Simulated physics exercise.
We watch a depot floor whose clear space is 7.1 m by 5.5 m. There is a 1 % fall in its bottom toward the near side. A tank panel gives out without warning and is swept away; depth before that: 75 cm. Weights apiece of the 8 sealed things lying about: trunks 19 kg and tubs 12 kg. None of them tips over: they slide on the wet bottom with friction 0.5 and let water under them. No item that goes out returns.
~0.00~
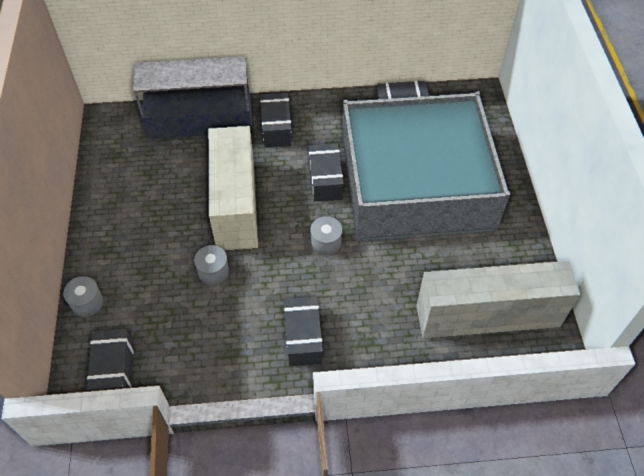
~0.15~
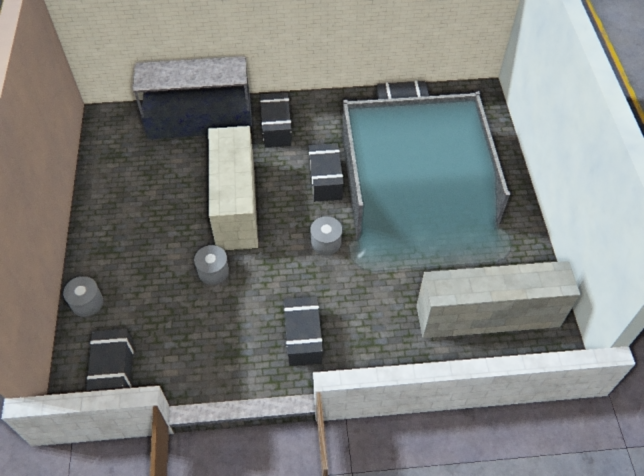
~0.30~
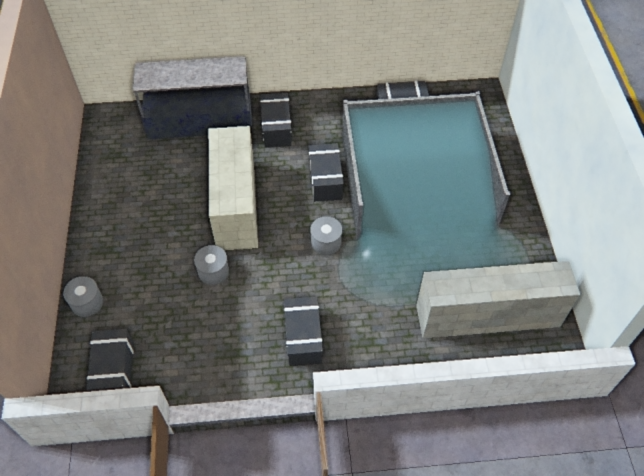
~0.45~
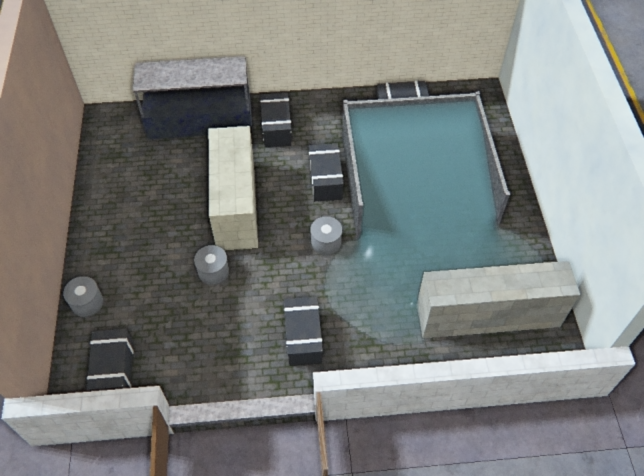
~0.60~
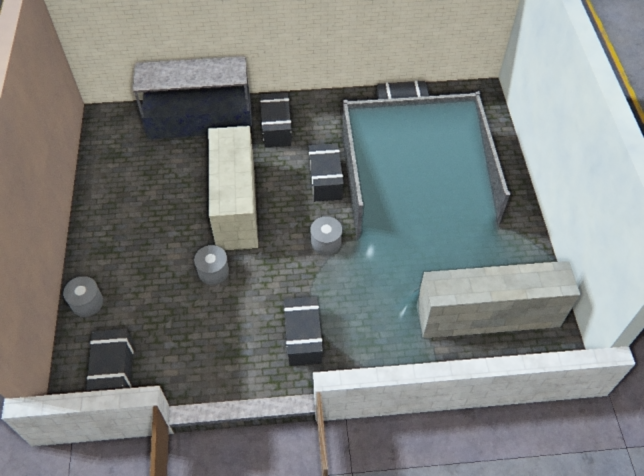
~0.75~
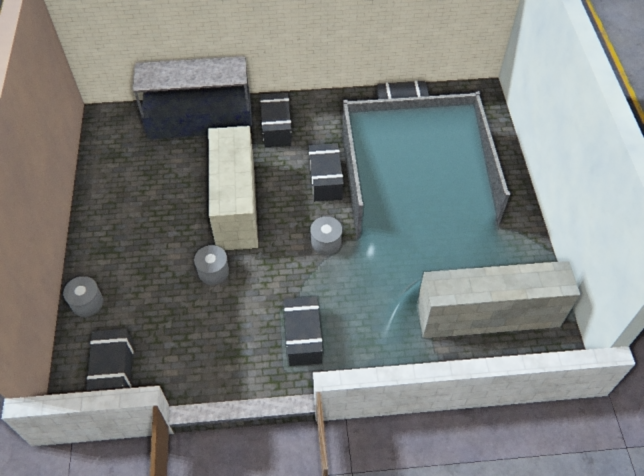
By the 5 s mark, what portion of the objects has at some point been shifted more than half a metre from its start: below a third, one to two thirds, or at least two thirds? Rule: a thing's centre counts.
One to two thirds.
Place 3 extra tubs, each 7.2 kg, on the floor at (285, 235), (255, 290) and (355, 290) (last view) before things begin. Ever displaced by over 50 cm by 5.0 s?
Per the listed order, stays closer, goes farther, goes farther.
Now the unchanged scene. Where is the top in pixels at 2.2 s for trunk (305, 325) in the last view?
Near (190, 317).
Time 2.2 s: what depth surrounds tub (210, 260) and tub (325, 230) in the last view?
0 and 0 cm.
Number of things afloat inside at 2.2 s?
Total: 0.
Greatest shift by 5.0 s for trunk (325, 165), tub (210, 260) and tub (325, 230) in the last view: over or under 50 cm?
Taking them in order, the first is below the mark, the second below the mark and the third below the mark.
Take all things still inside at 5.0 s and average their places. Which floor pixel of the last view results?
Close to (240, 194).
After 1.1 s 0 of 8 are over 50 cm from their spots; 0 afloat.
After 2.2 s 1 of 8 are over 50 cm from their spots; 0 afloat.
After 3.5 s 2 of 8 are over 50 cm from their spots; 1 afloat.
After 5.0 s 4 of 8 are over 50 cm from their spots, and 4 have been at some point; 1 afloat.
